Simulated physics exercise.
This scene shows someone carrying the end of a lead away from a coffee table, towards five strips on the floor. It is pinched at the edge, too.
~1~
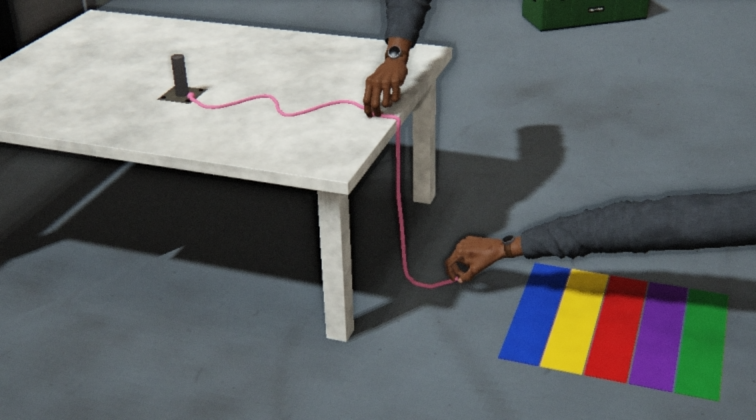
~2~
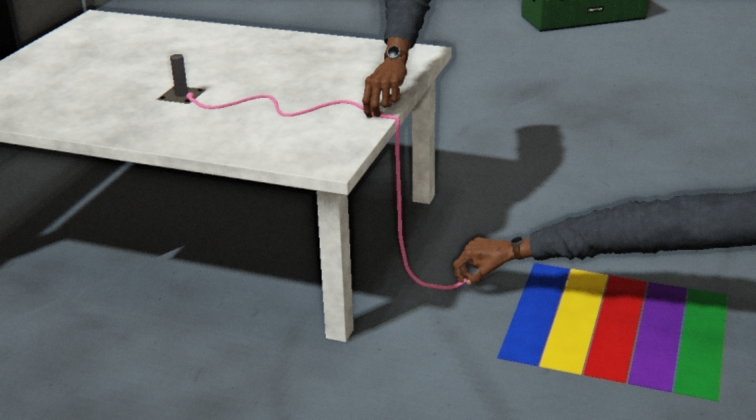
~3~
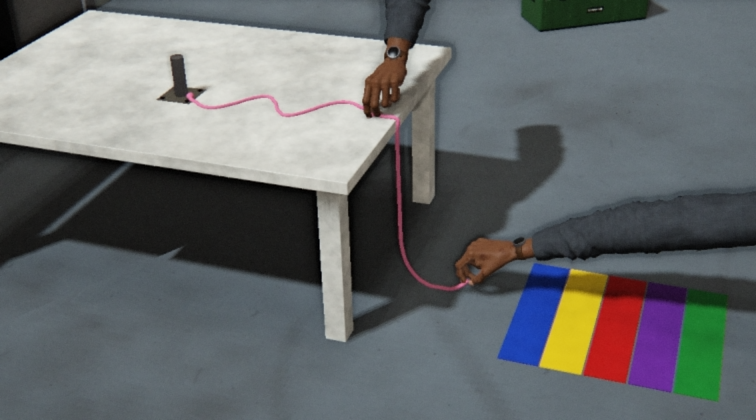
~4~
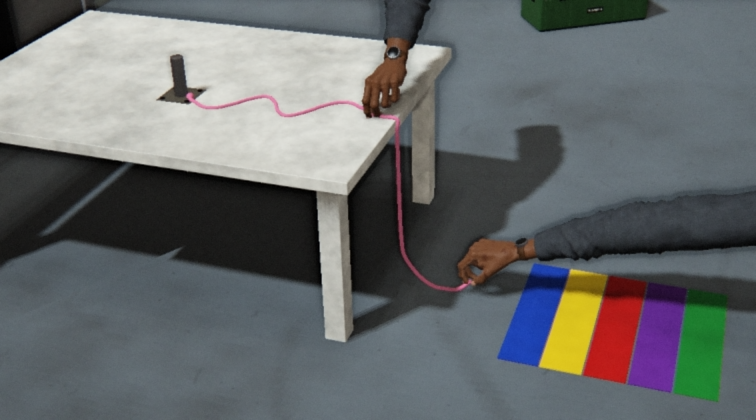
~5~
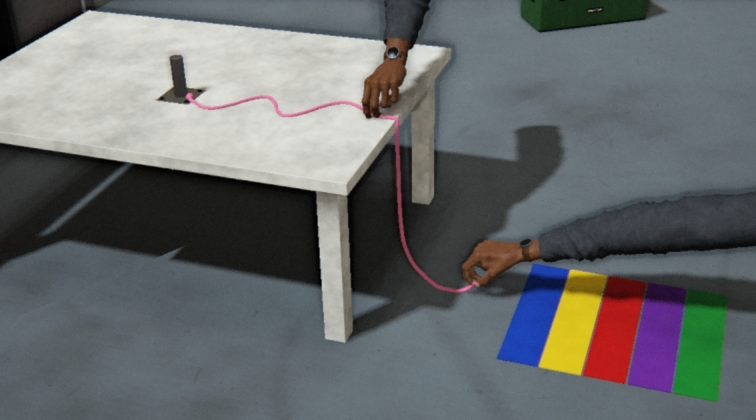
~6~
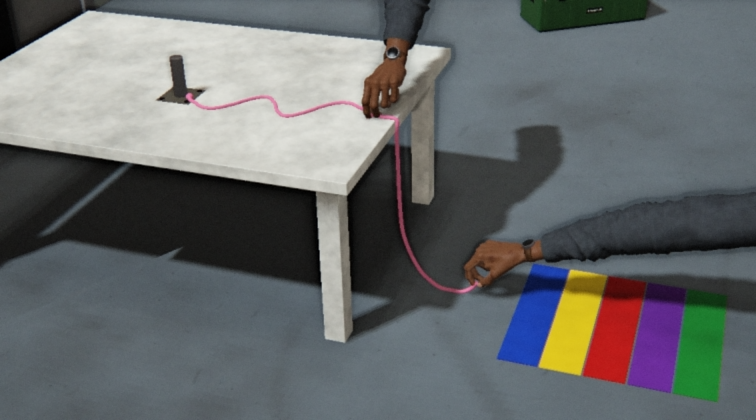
A hand held a pink cord down at the edge of a pale table while another hand, low beside five coloured strips, drew the hanging end slightly to the right.
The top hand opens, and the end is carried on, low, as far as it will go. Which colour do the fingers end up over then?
They end up over the purple strip.
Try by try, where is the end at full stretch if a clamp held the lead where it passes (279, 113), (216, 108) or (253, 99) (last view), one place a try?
Roughly (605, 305), (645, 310) and (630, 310).
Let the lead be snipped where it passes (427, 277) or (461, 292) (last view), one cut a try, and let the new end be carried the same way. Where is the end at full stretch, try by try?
The pixels are (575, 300) and (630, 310), in that order.
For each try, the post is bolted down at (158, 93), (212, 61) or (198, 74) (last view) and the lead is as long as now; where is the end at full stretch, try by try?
Around (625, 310), then (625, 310), then (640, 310).
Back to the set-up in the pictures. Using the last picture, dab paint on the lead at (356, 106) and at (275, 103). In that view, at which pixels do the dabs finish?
One ends up around (410, 133), the other around (300, 109).
Soon after, end near (585, 302); over yellow.
Then, end near (631, 310); over red.
At full stretch, end near (659, 315); over purple. It gets as far as the purple strip.
